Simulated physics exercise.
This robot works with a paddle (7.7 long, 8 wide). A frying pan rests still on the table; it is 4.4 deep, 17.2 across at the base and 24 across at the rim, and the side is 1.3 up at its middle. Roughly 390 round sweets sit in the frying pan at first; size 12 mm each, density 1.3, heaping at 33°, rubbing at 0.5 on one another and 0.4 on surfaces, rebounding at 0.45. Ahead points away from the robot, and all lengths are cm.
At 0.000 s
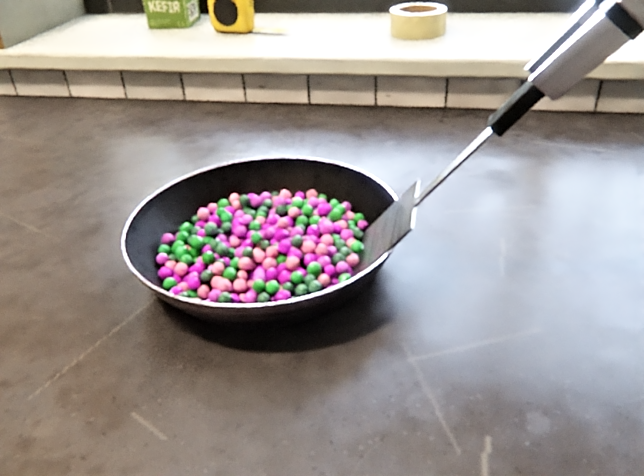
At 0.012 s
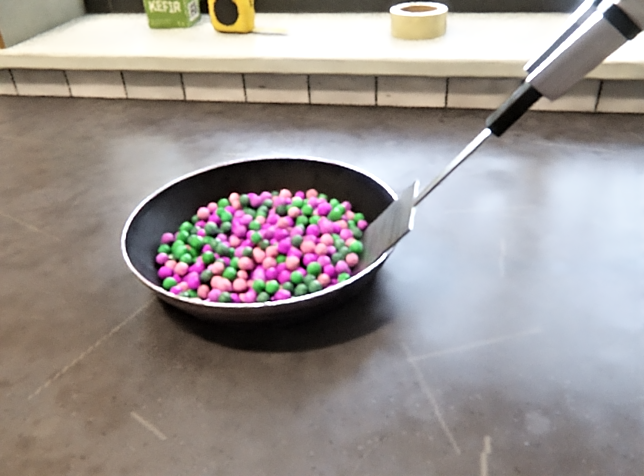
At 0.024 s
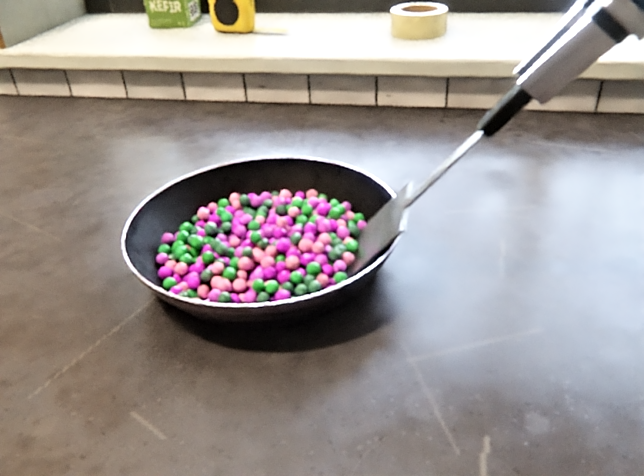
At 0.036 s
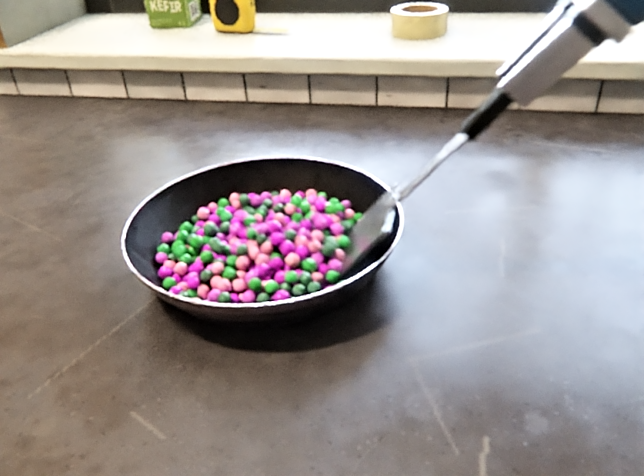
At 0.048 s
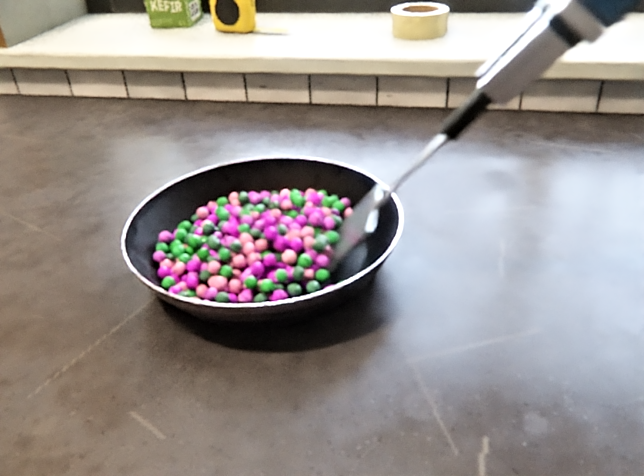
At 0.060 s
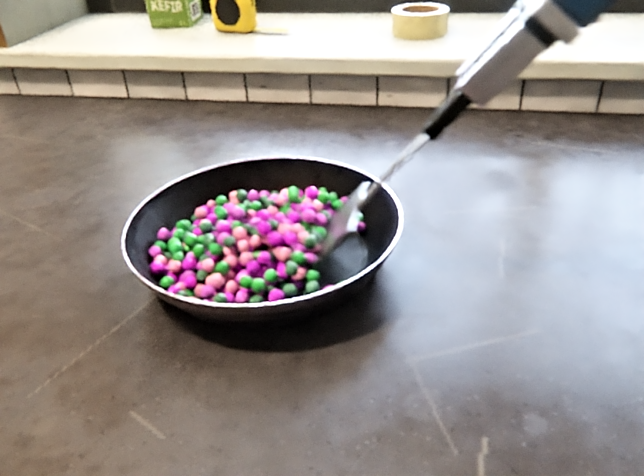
The clip opens on a dark frying pan of pink, purple and green sweets, with a robot's paddle tilted at its right rim. After a brief pause, the paddle moves left into the pan and pushes the sweets on the right leftward, baring a patch of the pan's bottom behind it.
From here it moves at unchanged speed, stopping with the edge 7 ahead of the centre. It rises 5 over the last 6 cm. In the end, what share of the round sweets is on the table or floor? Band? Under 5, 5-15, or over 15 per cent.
Over 15 per cent.
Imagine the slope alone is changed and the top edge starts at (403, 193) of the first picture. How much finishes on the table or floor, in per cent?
Spill: Approx. 15 per cent.
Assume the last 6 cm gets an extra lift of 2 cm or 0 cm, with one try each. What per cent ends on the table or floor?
Try one gives about 20 in a hundred, try two about 15 in a hundred.
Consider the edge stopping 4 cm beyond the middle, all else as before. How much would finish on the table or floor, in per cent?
Changed stop: Approx. 15 %.
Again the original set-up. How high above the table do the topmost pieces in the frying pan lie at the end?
About 5.0 cm above the table.
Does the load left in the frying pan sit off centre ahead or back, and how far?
Roughly 3.5 centimetres ahead.
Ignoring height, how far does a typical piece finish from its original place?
About 3 centimetres.
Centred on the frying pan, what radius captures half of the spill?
Looks like roughly 48 centimetres to me.
After 0.09 s, sloping 51°, highest piece 6 above the table; 387 in the frying pan.
After 0.12 s, sloping 51°, highest piece 7 above the table; 387 in the frying pan.
After 0.33 s, sloping 51°, highest piece 10 above the table; 308 in the frying pan, 53 on the table or floor, 26 on the blade or in flight.
After 1.38 s, sloping 51°, highest piece 5 above the table; 308 in the frying pan, 79 on the table or floor.
At rest, 308 in the frying pan, 79 on the table or floor. That is 20 % on the table or floor.
